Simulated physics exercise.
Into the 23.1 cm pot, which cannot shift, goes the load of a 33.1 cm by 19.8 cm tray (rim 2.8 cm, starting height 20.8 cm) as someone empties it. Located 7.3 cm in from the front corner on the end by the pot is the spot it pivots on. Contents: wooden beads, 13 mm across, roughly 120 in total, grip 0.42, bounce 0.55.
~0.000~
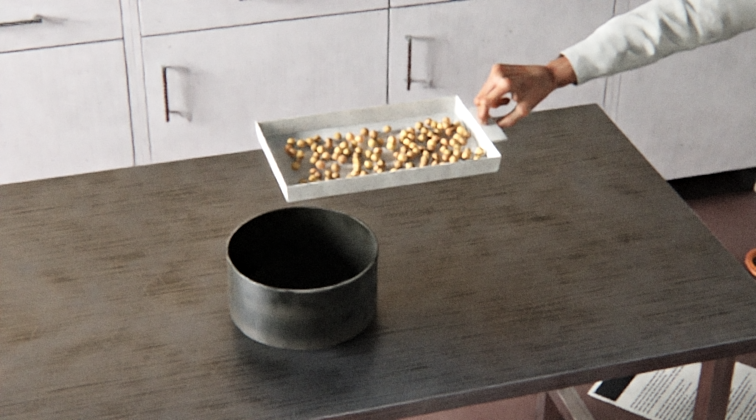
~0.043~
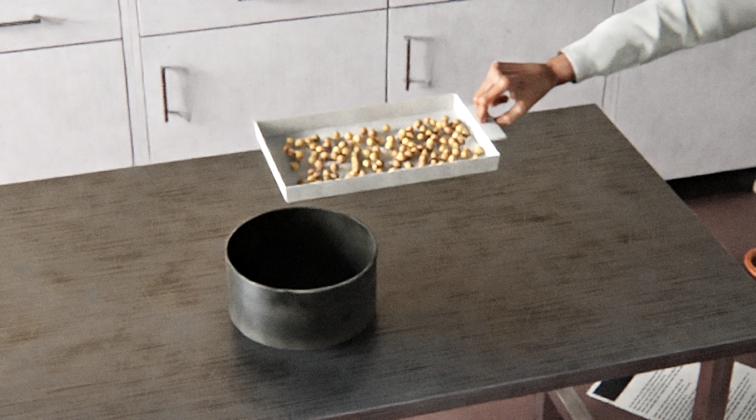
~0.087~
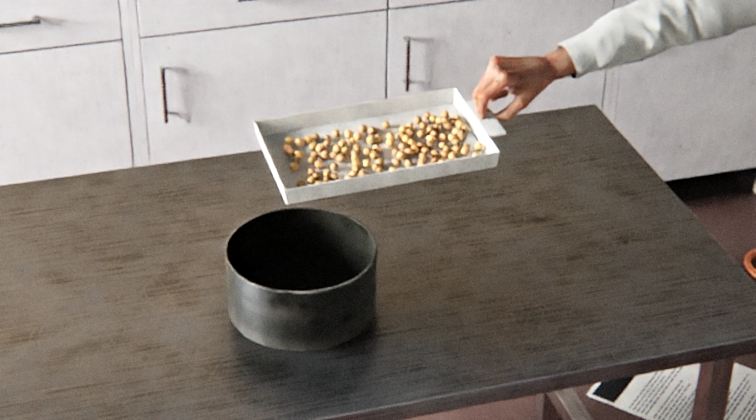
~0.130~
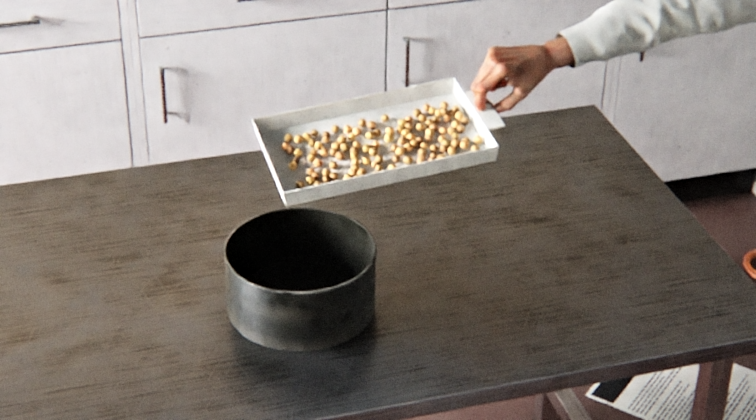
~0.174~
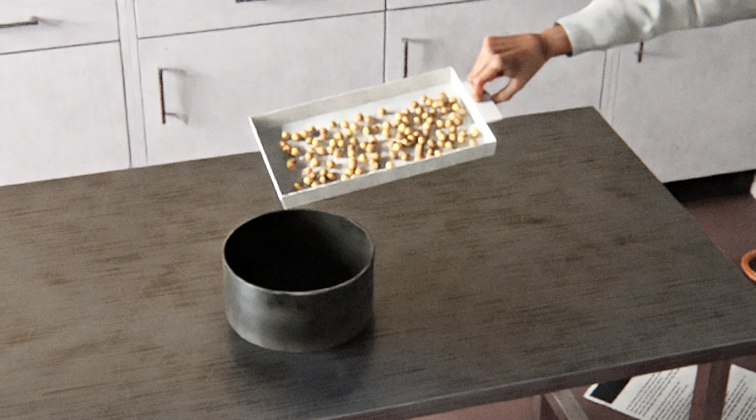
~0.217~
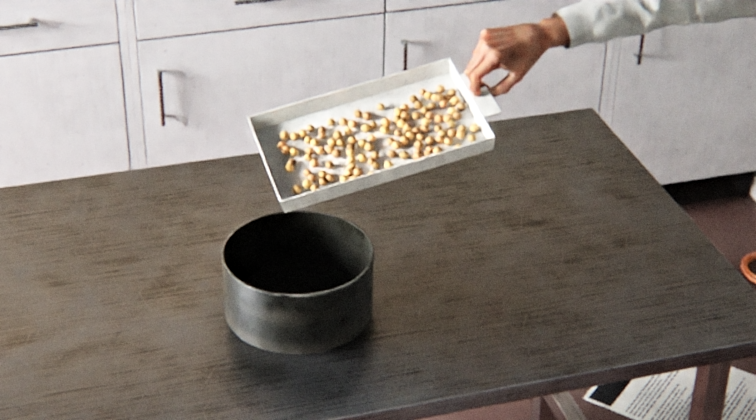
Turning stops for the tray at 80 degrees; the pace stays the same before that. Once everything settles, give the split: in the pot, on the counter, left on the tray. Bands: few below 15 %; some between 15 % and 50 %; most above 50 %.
Pot: Most; counter: Few; tray: Some.
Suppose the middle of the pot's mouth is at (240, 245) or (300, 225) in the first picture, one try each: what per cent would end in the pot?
In order, about 65 and about 50 per cent.
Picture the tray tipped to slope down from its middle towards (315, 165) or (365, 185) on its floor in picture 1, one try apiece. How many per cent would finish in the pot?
Near 15 and 0 percent, in that order.
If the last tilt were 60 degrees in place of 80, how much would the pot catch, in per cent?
That comes out at some 10 per cent.
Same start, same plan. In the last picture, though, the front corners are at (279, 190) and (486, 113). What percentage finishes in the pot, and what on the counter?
Per cent by place - pot 0, counter 30.
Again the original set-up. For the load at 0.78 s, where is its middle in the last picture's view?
I reckon close to (316, 173).
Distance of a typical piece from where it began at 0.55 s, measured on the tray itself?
Displacement on the tray: About 7 cm.
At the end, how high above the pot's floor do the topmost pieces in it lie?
Roughly 2.0 cm up.
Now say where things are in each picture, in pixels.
In the first picture, tray tilt 0 degrees, front corners at (288, 185) and (498, 155); middle of the pieces at (378, 151); pot at (302, 247).
In the second picture, tray tilt 1 degrees, front corners at (287, 186) and (497, 154); middle of the pieces at (377, 150).
In the third picture, tray tilt 3 degrees, front corners at (286, 189) and (497, 151); middle of the pieces at (377, 148).
In the fourth picture, tray tilt 7 degrees, front corners at (285, 191) and (496, 145), lowest corner left front; middle of the pieces at (376, 144).
In the fifth picture, tray tilt 11 degrees, front corners at (283, 195) and (493, 140), lowest corner left front; middle of the pieces at (374, 140).
In the sixth picture, tray tilt 15 degrees, front corners at (282, 199) and (492, 136), lowest corner left front; middle of the pieces at (372, 138); pot at (298, 251). Its pace works out near 95 degrees a second.
Then, at 0.55 s, tilt 46 degrees; the tray holds 100 %, the pot 0 %.
After 0.78 s, tilt 68 degrees; the tray holds 100 %, the pot 0 %.
After 1.11 s, tilt 80 degrees; the tray holds 90 %, the pot 10 %.
In the end, at 3.1 s, pot 70 %, counter 0 %, tray 30 %.
